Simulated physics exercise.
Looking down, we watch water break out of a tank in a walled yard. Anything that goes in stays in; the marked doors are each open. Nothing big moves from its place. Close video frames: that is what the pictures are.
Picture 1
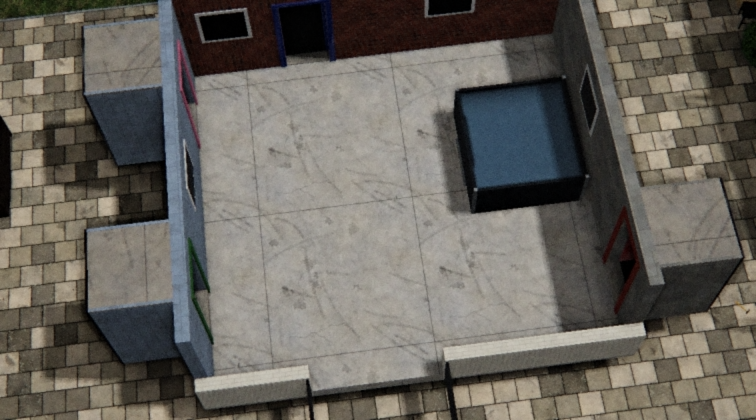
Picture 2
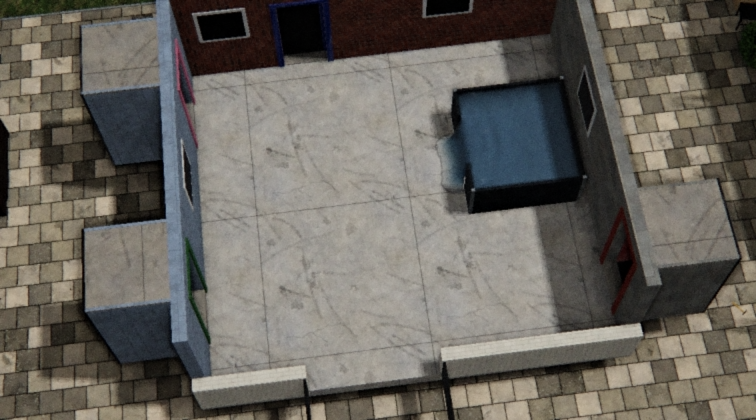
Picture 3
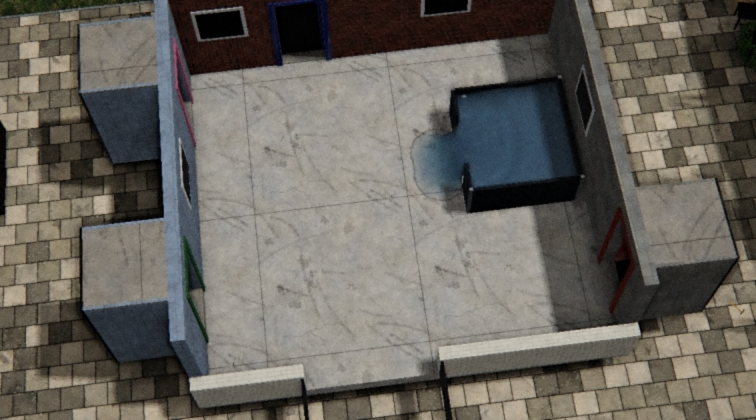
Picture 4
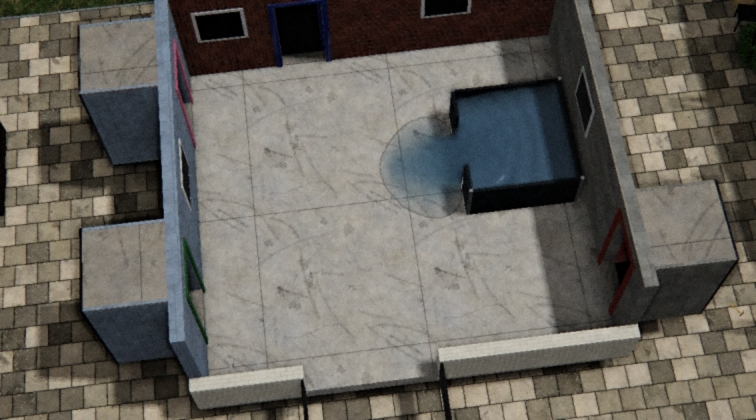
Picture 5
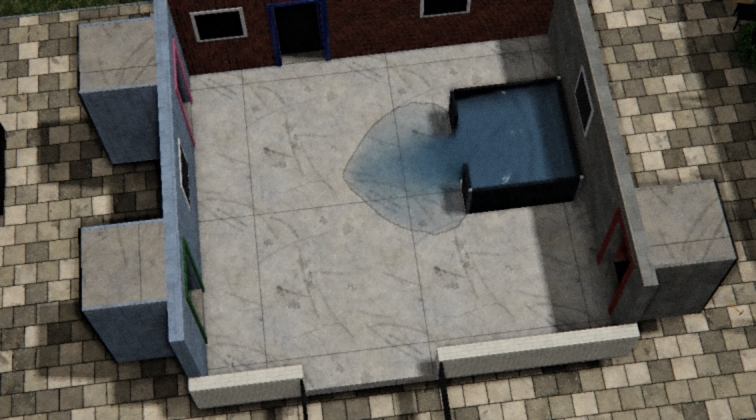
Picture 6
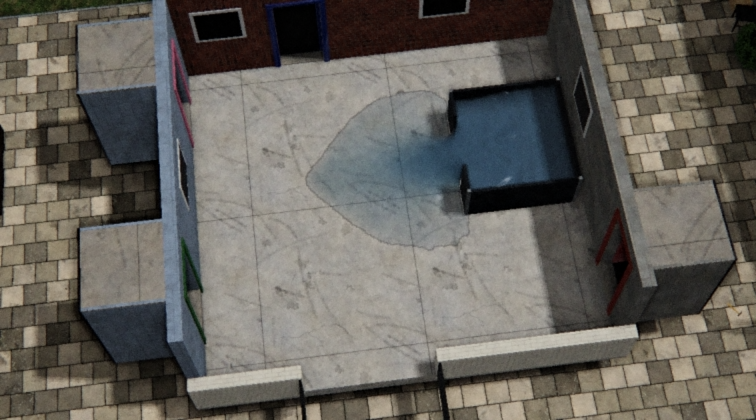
In a walled yard, water pours from a dark tank's left side and spreads leftward.
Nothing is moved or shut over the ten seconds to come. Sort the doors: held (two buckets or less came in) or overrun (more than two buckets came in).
Sorted: Pink door overrun, blue door overrun, red door held, green door held.
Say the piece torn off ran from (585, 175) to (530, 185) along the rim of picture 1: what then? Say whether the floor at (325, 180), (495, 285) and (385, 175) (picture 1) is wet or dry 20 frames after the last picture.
Point by point: Untouched, swamped and untouched.
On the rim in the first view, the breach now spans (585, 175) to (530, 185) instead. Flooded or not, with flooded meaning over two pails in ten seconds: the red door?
In that case red door beats the mark.
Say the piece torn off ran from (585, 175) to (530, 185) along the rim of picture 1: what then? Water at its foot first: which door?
That would be the red-painted one.
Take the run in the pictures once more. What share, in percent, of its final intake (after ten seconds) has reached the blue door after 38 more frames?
Share at that point: Roughly 60 %.
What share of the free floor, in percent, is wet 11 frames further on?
It comes to 60 per cent.
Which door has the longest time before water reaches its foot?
That would be the door marked red.
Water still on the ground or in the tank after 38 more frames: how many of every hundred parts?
90 %.
A moment on, water covers 40 % of the floor; the pink door not reached, the blue door not reached, the red door not reached, the green door not reached.
Next, water covers 60 % of the floor; the pink door under two buckets in, the blue door under two buckets in, the red door not reached, the green door wet at the sill, nothing in.
Then, water covers 60 % of the floor; the pink door far over two buckets in, the blue door over two buckets in, the red door not reached, the green door wet at the sill, nothing in.
Later, water covers 70 % of the floor; the pink door far over two buckets in, the blue door over two buckets in, the red door not reached, the green door under two buckets in.
In the end, water covers 90 % of the floor; the pink door far over two buckets in, the blue door far over two buckets in, the red door wet at the sill, nothing in, the green door under two buckets in.
